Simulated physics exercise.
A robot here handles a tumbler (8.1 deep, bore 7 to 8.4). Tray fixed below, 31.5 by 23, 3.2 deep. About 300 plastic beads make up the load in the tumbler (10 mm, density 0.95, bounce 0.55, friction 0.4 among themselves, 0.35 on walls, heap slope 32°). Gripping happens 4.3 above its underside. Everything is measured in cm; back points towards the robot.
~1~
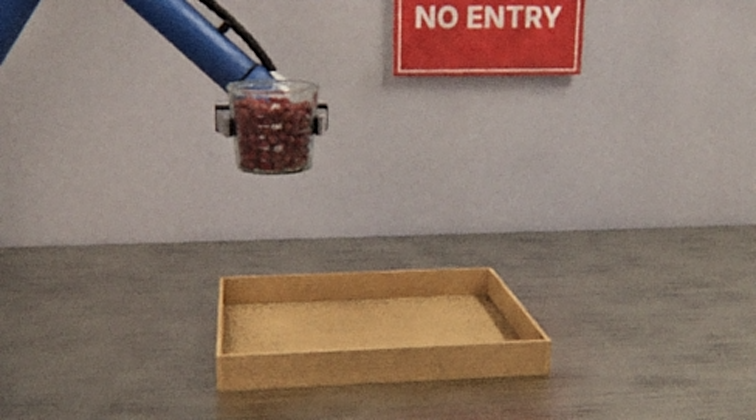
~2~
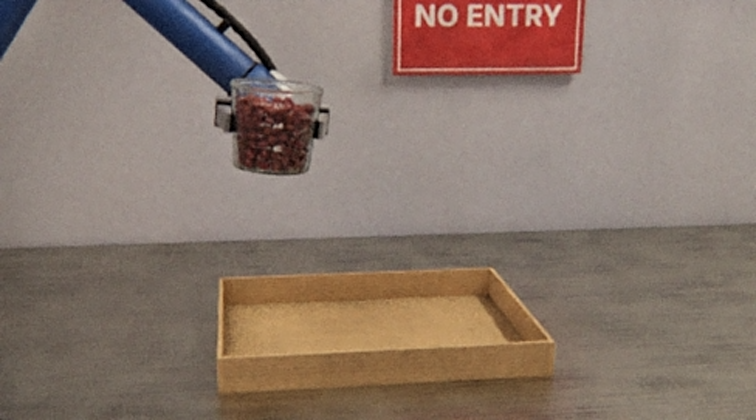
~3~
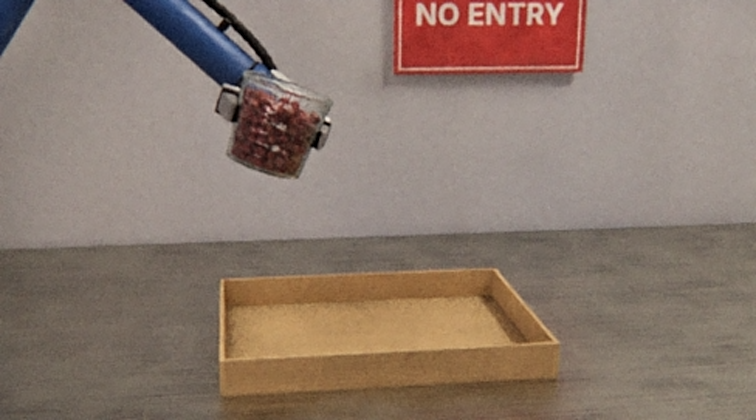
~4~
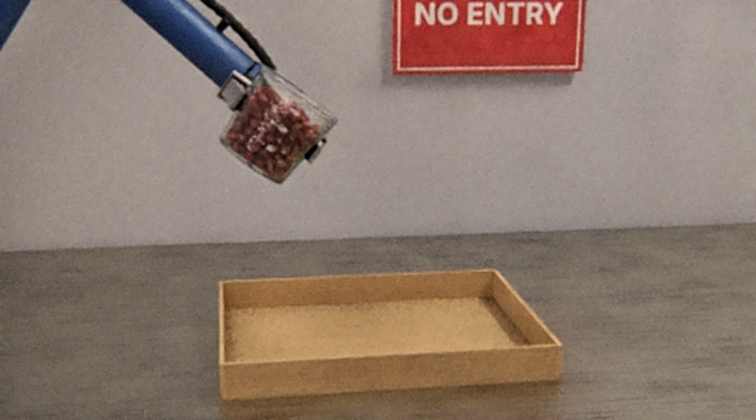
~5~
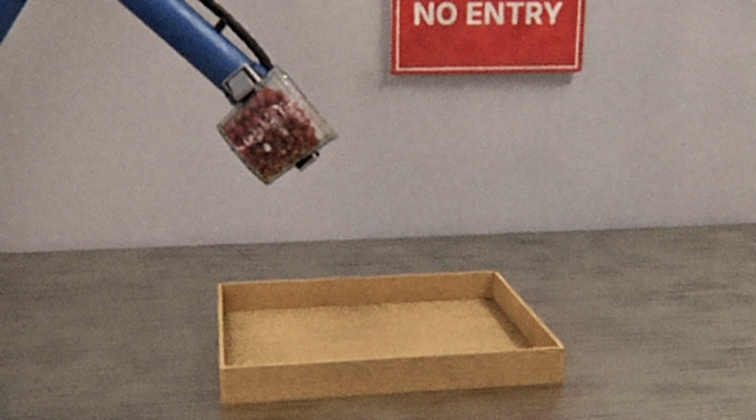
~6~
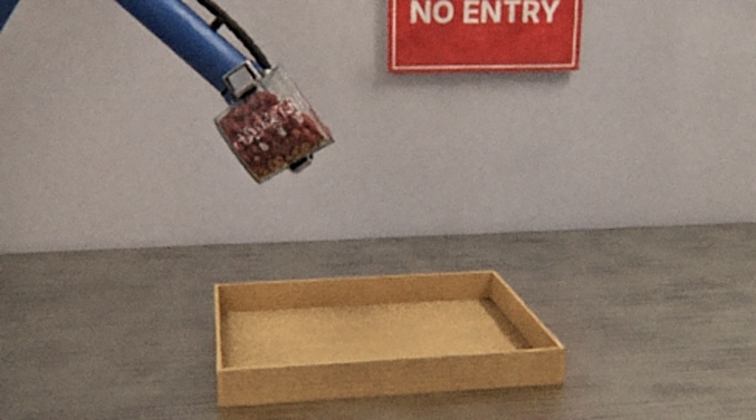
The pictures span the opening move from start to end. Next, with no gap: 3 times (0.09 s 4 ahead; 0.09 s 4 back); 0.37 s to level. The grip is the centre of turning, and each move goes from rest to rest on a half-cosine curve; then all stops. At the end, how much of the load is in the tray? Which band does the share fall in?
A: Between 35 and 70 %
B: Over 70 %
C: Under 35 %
(A) Between 35 and 70 %.
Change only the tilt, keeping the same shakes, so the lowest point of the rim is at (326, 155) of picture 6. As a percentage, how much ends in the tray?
About 85 percent.
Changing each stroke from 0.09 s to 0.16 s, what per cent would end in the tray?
25 %.
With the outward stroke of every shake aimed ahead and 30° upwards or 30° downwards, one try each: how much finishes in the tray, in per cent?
70 and 30 %.
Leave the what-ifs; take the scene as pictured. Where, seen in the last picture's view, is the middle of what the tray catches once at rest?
Centre estimate: Around (445, 332).
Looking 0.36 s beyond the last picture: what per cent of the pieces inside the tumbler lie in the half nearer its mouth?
About 60 per cent.
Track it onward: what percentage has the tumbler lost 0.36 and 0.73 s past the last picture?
Readings in order: 40, 50.
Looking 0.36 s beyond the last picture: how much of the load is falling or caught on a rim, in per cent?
11 per cent.
Then, 0.36 s on, tilted 56° forward, highest piece 26 above the table; 185 in the tumbler, 85 in the tray, 35 in flight or on a rim.
Then, 0.73 s on, tilted 27° forward, highest piece 25 above the table; 149 in the tumbler, 141 in the tray, 10 on the table or floor, 5 in flight or on a rim.
Then, 1.11 s on, level, highest piece 25 above the table; 149 in the tumbler, 146 in the tray, 10 on the table or floor.
Then, 2.16 s on, level, highest piece 25 above the table; 149 in the tumbler, 146 in the tray, 10 on the table or floor.
In the end, 149 in the tumbler, 146 in the tray, 10 on the table or floor. That is 48 % in the tray.
